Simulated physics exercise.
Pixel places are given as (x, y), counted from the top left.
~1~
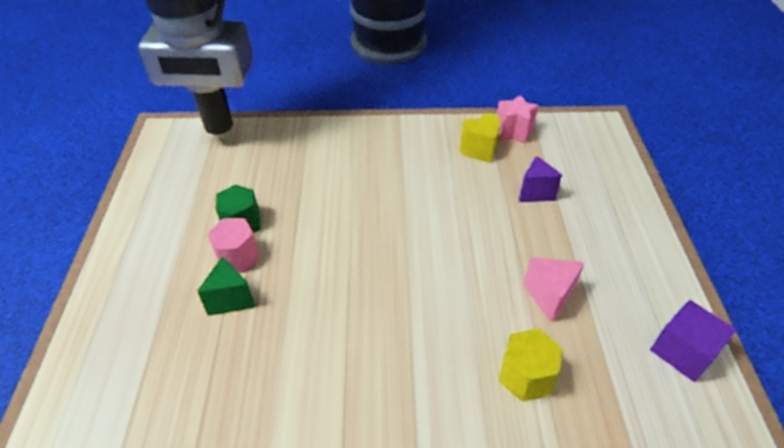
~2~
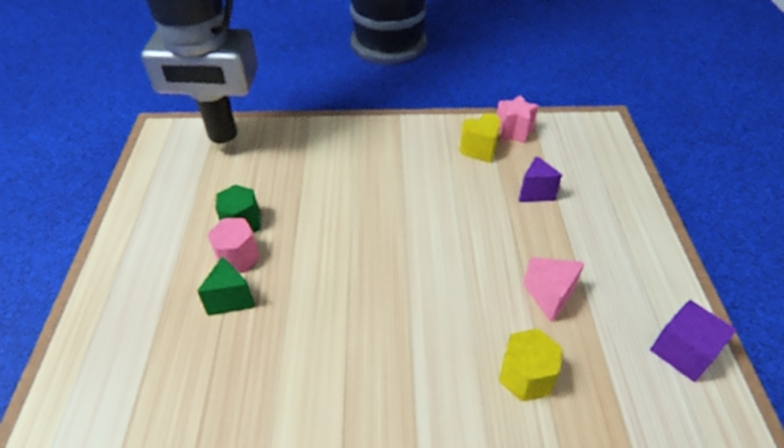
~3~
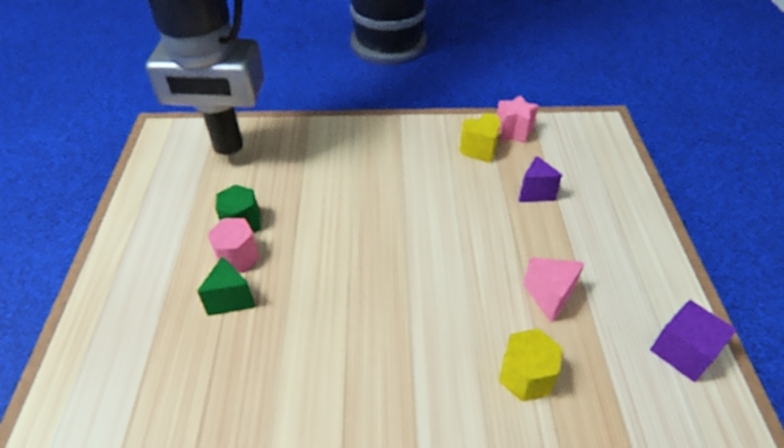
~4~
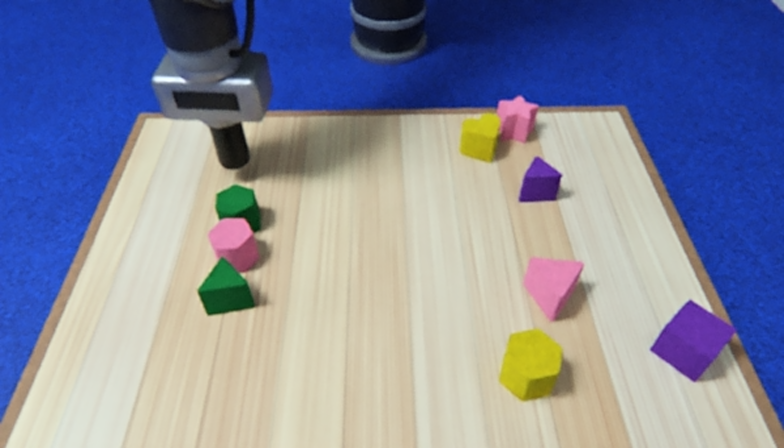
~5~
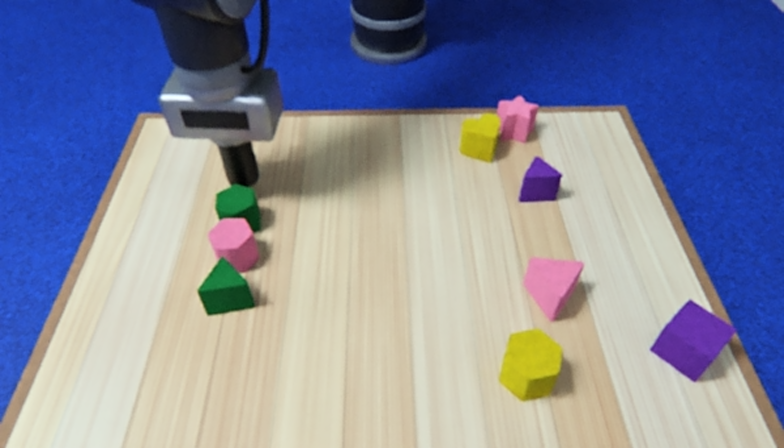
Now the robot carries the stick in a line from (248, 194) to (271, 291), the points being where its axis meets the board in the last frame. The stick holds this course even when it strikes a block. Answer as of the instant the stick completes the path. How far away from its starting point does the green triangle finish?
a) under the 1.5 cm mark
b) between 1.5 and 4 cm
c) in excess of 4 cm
It's b.
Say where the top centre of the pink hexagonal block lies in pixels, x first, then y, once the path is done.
My best guess is (178, 287).
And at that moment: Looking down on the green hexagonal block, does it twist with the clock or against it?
It turns round clockwise.
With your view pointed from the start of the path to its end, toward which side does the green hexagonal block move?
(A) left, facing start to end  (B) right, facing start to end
My pick is B.
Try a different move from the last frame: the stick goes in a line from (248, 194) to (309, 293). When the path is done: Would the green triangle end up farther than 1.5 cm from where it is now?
I'd say yes.
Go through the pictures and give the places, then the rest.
The first frame shows stick tip (219, 127); block tops, green triangle (222, 276); pink hexagonal block (230, 233); green hexagonal block (235, 198).
The second frame shows stick (223, 136); blocks unchanged.
The third frame shows stick (228, 147); blocks unchanged.
The fourth frame shows stick (235, 161); blocks unchanged.
The fifth frame shows stick (244, 179); green triangle (222, 276); pink hexagonal block (230, 233); green hexagonal block (235, 198).
What follows on the original path. One third of the way, stick (251, 208); green triangle (218, 292), turned 25° anticlockwise; pink hexagonal block (219, 258); green hexagonal block (234, 225), turned 20° clockwise.
Two thirds of the way, stick (260, 241); green triangle (209, 307), turned 75° anticlockwise; pink hexagonal block (191, 281); green hexagonal block (225, 252), turned 75° clockwise.
At the end, stick (267, 277); green triangle (208, 308), turned 75° anticlockwise; pink hexagonal block (178, 287); green hexagonal block (221, 266), turned 120° clockwise.
